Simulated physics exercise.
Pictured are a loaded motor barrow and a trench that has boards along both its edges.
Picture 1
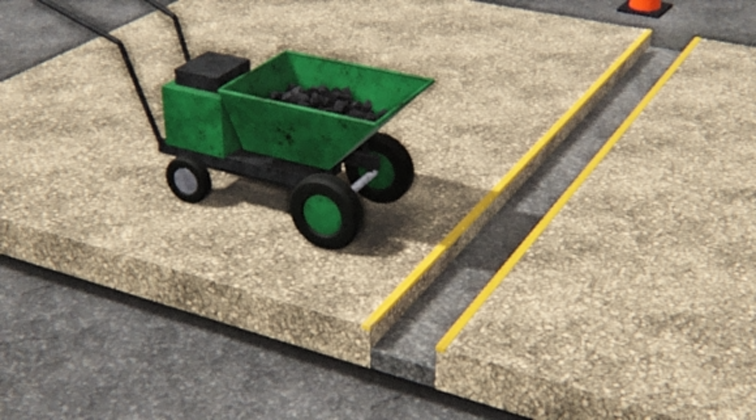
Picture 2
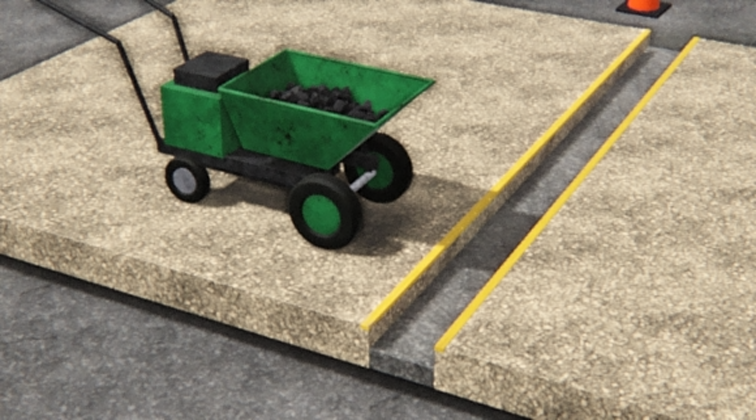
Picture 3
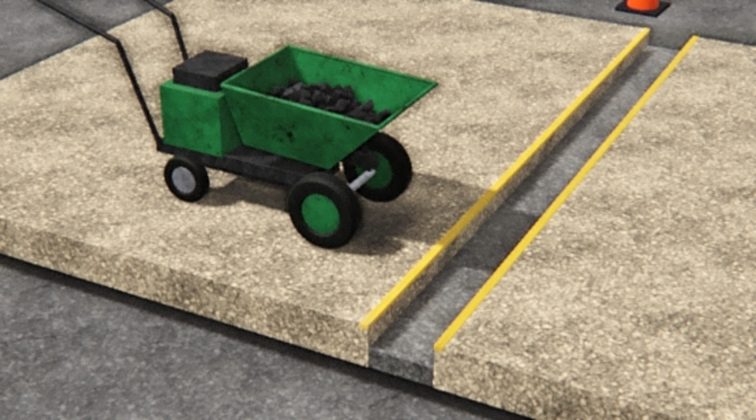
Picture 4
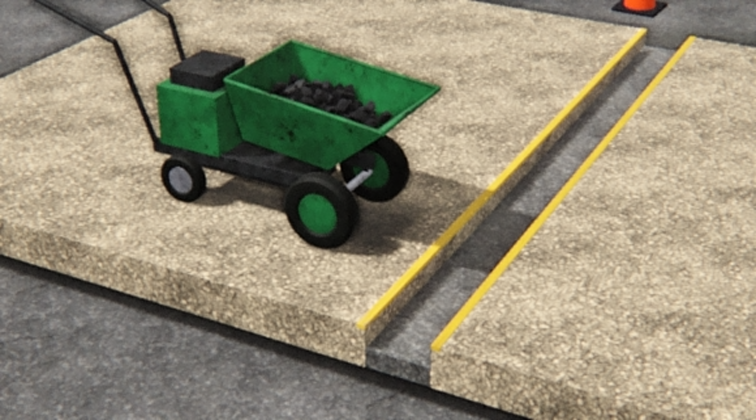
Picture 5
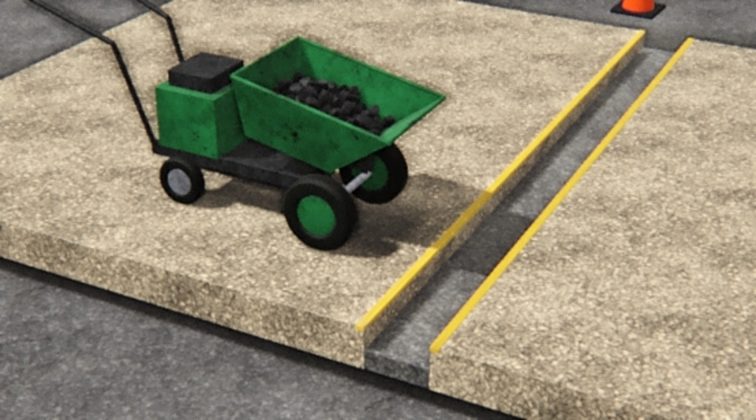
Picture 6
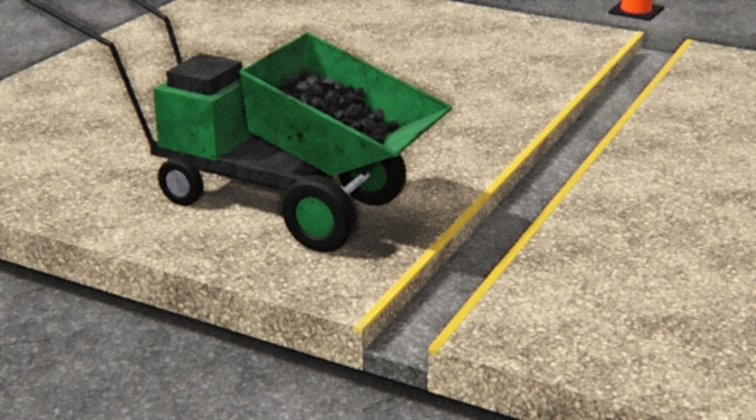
Green motor barrow's skip of black lumps tilting gradually forward to the right, beside a shallow trench with yellow-edged sides.
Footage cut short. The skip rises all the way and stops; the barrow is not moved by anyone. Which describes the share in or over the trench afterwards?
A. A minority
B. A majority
(B) A majority.
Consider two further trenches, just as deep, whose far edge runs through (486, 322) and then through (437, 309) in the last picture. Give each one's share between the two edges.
In order, some 80 and some 40 percent.
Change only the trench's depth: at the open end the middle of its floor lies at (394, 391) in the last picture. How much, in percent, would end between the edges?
Estimate: Approx. 100 in a hundred.
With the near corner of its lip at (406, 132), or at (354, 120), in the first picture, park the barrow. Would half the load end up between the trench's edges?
Respectively: A smaller portion, the bigger portion.
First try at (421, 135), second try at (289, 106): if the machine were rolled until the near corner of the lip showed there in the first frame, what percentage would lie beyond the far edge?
About 40 % and about 0 %.
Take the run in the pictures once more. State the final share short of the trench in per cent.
That share comes out near 0 in a hundred.
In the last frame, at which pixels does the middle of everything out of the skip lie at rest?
Near pixel (475, 269).
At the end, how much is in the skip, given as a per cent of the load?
Share in the skip: Around 30 %.
Just after the last frame, skip tipped steeply; every one in the skip.
A moment on, skip tipped right over; the larger part in the skip; roughly a quarter in or heaped over the trench.
Further on, skip tipped right over; roughly a third in the skip; roughly two thirds in or heaped over the trench; just a few beyond it.
When it is over, skip tipped right over; roughly a third in the skip; roughly two thirds in or heaped over the trench; just a few beyond it.
